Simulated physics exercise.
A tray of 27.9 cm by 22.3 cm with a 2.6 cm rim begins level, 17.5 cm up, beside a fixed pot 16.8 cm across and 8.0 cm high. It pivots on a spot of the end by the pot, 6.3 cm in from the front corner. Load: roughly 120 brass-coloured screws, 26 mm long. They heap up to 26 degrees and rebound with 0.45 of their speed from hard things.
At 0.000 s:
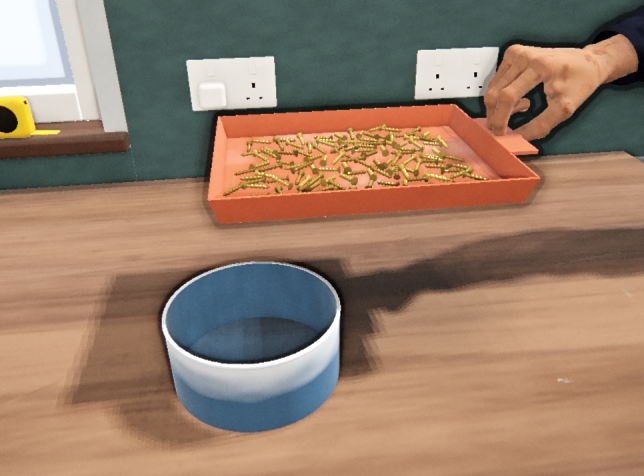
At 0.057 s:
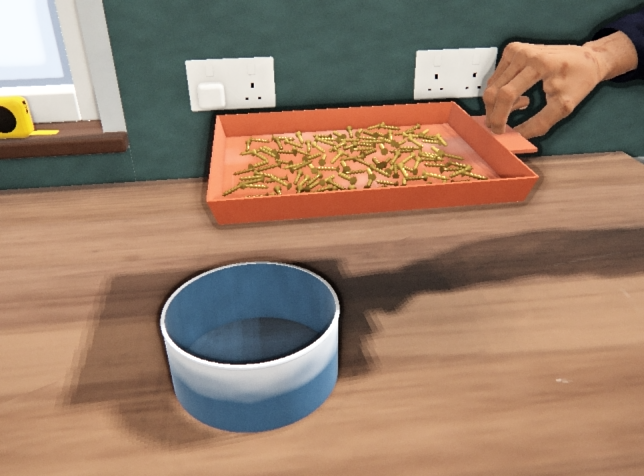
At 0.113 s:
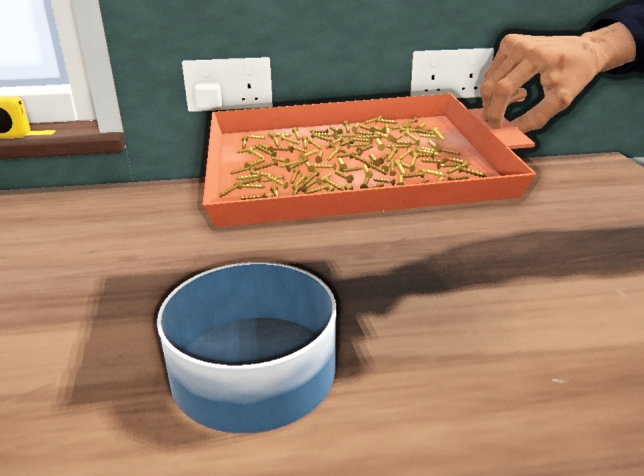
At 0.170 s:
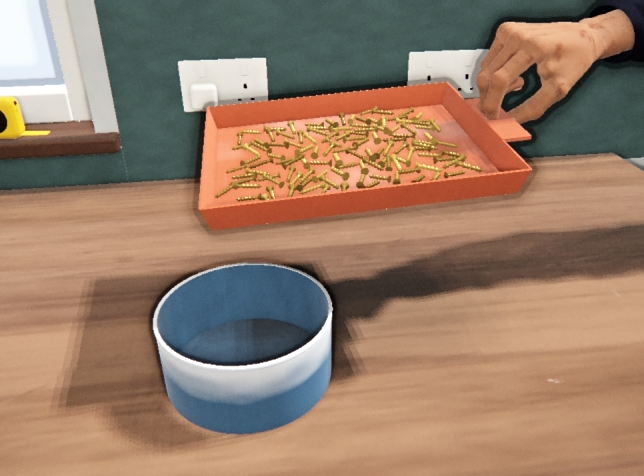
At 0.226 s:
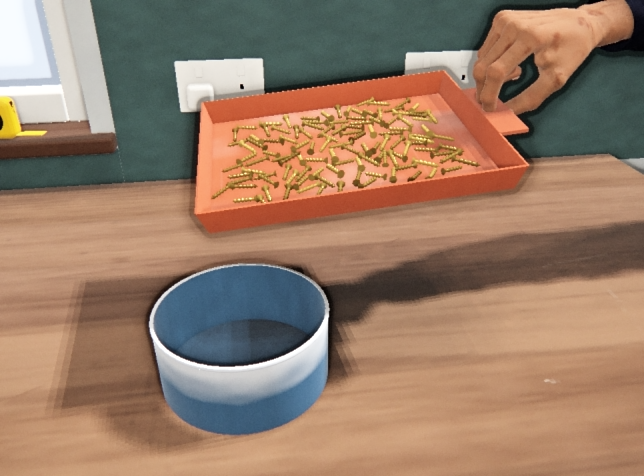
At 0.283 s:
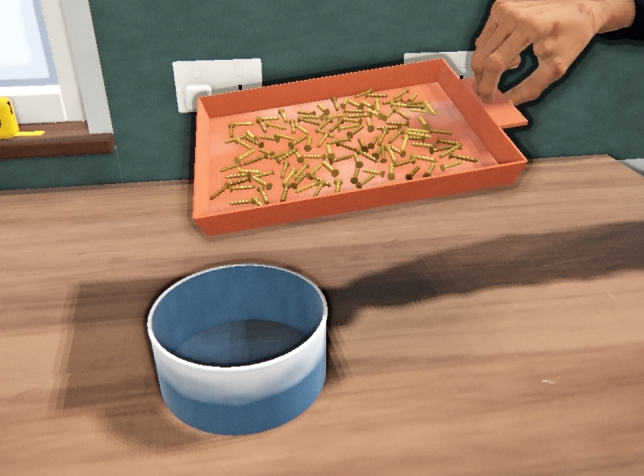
On a wooden worktop by a green wall, a hand held an orange tray of brass-coloured screws by its right end and gradually tilted it, left front corner lowest, behind a blue-and-white pot.
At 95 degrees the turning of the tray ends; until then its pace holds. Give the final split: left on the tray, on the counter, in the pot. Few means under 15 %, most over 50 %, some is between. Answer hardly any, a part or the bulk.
Left on the tray: Hardly any; on the counter: Hardly any; in the pot: The bulk.
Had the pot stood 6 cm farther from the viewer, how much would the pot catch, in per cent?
Then about 70 per cent.
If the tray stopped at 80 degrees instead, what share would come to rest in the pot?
In that case some 90 per cent.
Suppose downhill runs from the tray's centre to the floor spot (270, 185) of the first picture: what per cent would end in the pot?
About 75 per cent.
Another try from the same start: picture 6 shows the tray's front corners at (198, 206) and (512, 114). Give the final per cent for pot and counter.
Pot 70, counter 30.
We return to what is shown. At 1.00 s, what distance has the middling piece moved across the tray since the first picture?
Some 10 cm.
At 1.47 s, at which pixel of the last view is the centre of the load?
At about (249, 229).
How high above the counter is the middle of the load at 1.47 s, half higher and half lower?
Some 16 cm.
After 1.00 s, tilt 51 degrees; the tray holds 100 %, the pot 0 %.
Then, at 1.47 s, tilt 77 degrees; the tray holds 90 %, the pot 5 %.
After 2.02 s, tilt 95 degrees; the tray holds 0 %, the pot 100 %.
By 2.5 s all is still; tray 0 %, counter 0 %, pot 100 %.
